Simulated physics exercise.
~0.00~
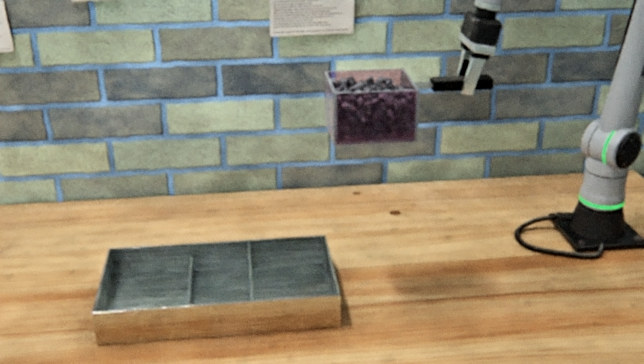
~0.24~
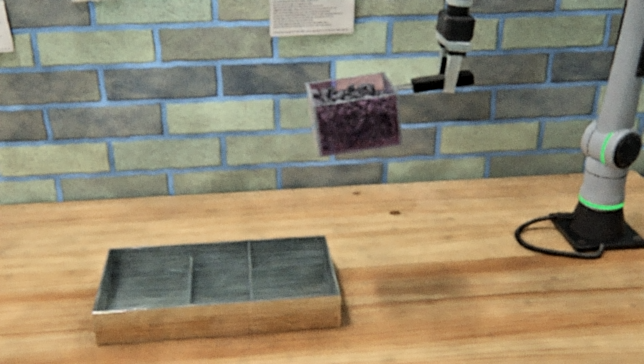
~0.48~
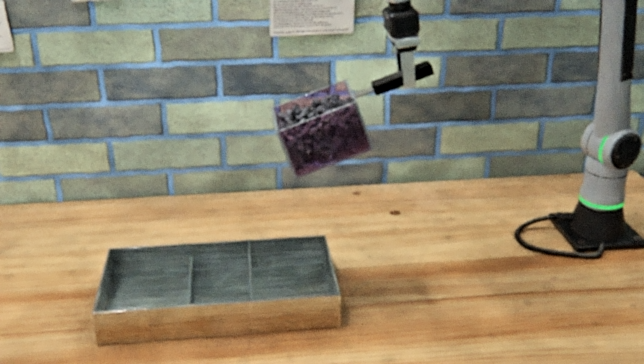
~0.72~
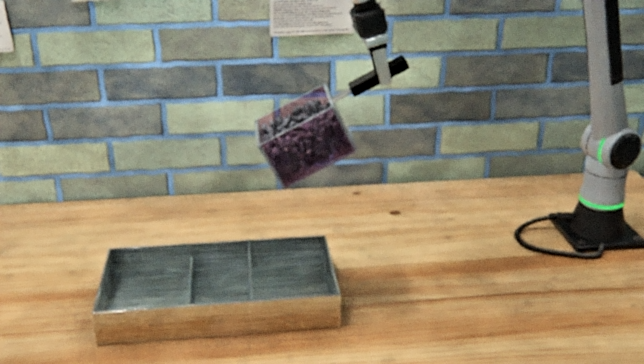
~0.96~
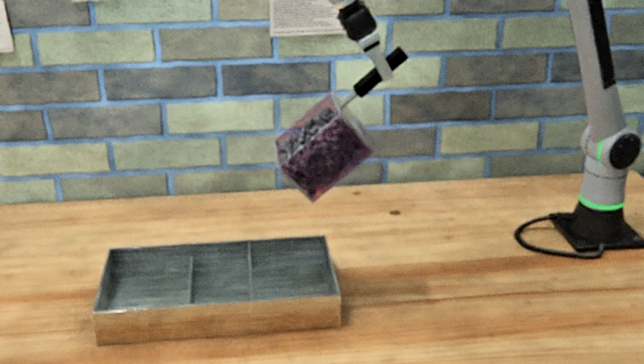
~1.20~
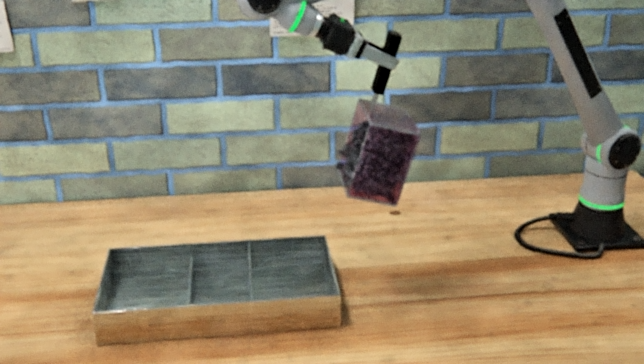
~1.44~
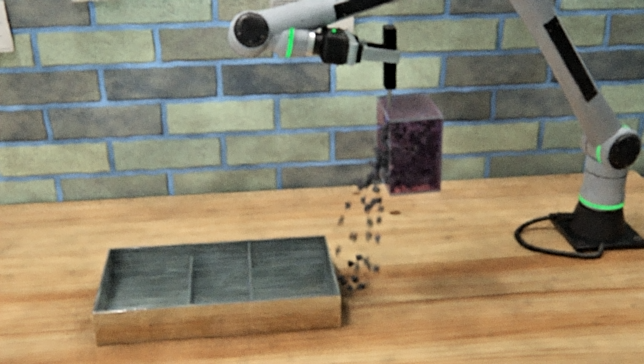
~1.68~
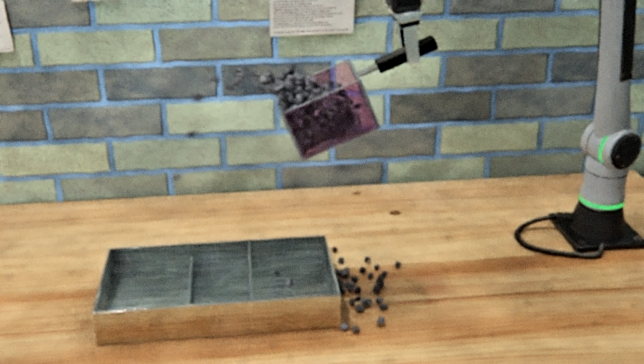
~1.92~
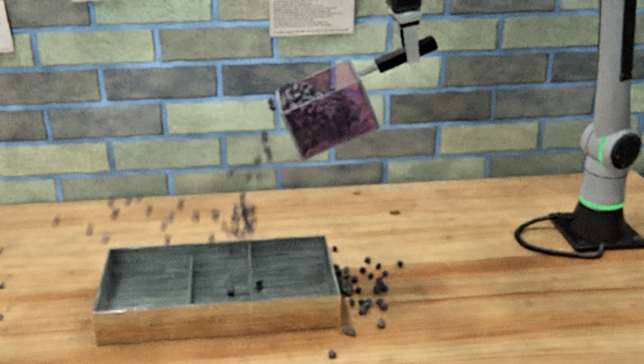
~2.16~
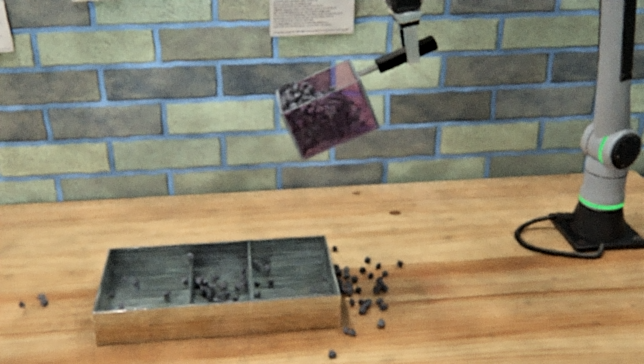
Robot arm tilting a clear box of dark pebbles, spilling some beside and into a divided tray, most staying in the box.
